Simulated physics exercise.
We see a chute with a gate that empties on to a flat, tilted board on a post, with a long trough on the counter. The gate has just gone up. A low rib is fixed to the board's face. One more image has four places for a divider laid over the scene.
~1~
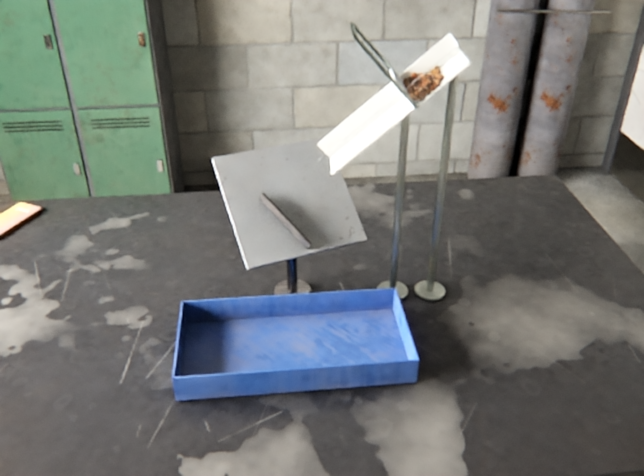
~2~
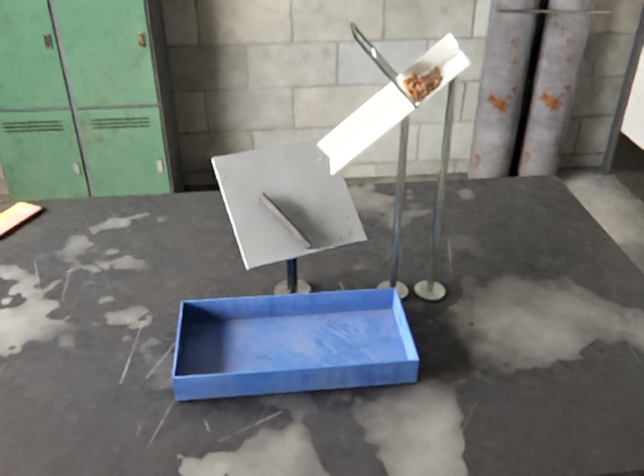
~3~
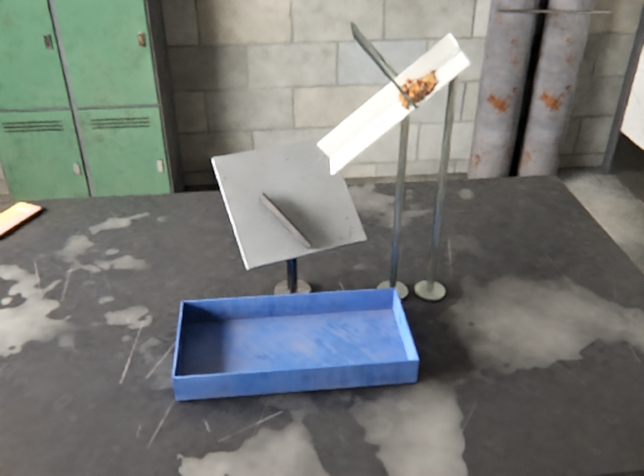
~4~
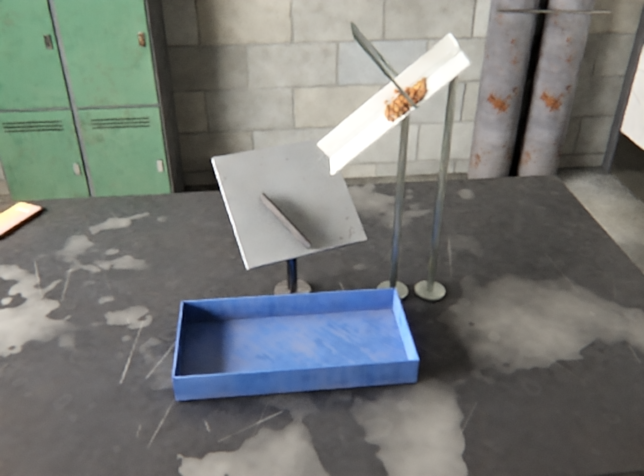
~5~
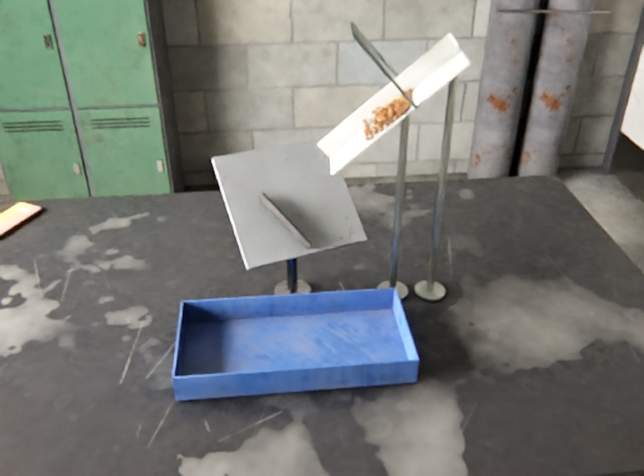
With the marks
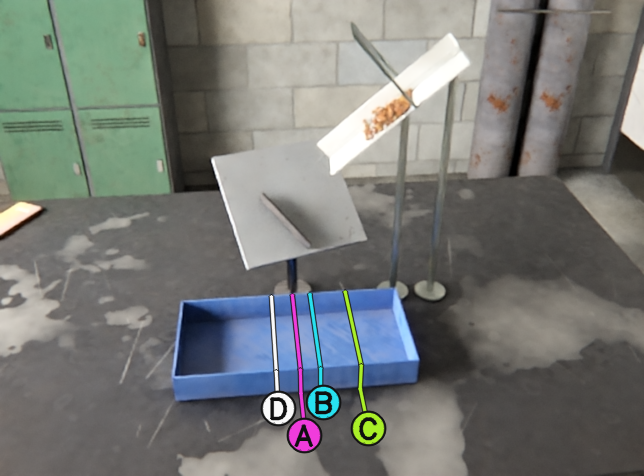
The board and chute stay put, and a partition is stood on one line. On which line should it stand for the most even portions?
I would pick line C.
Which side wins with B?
Right.
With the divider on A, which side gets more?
More lands on the right.
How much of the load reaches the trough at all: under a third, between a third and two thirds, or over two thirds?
It is over two thirds.
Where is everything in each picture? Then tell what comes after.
In the first frame, load behind the gate near (419, 85), cereal balls; lip of the chute near (331, 166), sloping fairly steeply.
In the second frame, middle of the board near (290, 199), tilted fairly steeply; middle of its low edge near (310, 254); of its high edge near (271, 147).
In the third frame, front corners of the trough near (173, 378) and (419, 360), empty; front of the load near (403, 105).
In the fourth frame, middle of the load near (403, 98); its front near (388, 119), close to a quarter of the way to the lip; rib from (263, 193) to (311, 244).
In the fifth frame, middle of the load near (391, 114); its front near (365, 132), close to half of the way to the lip.
On the marked copy, line A crosses the front rim at (300, 368); line B crosses the front rim at (320, 367); line C crosses the front rim at (361, 364); line D crosses the front rim at (276, 370).
With A, of what is caught, a small share on the left of the divider, all but a few on the right.
With B, of what is caught, a small share on the left of the divider, all but a few on the right.
With C, of what is caught, close to two thirds on the left of the divider, close to a third on the right.
With D, of what is caught, a small share on the left of the divider, all but a few on the right.
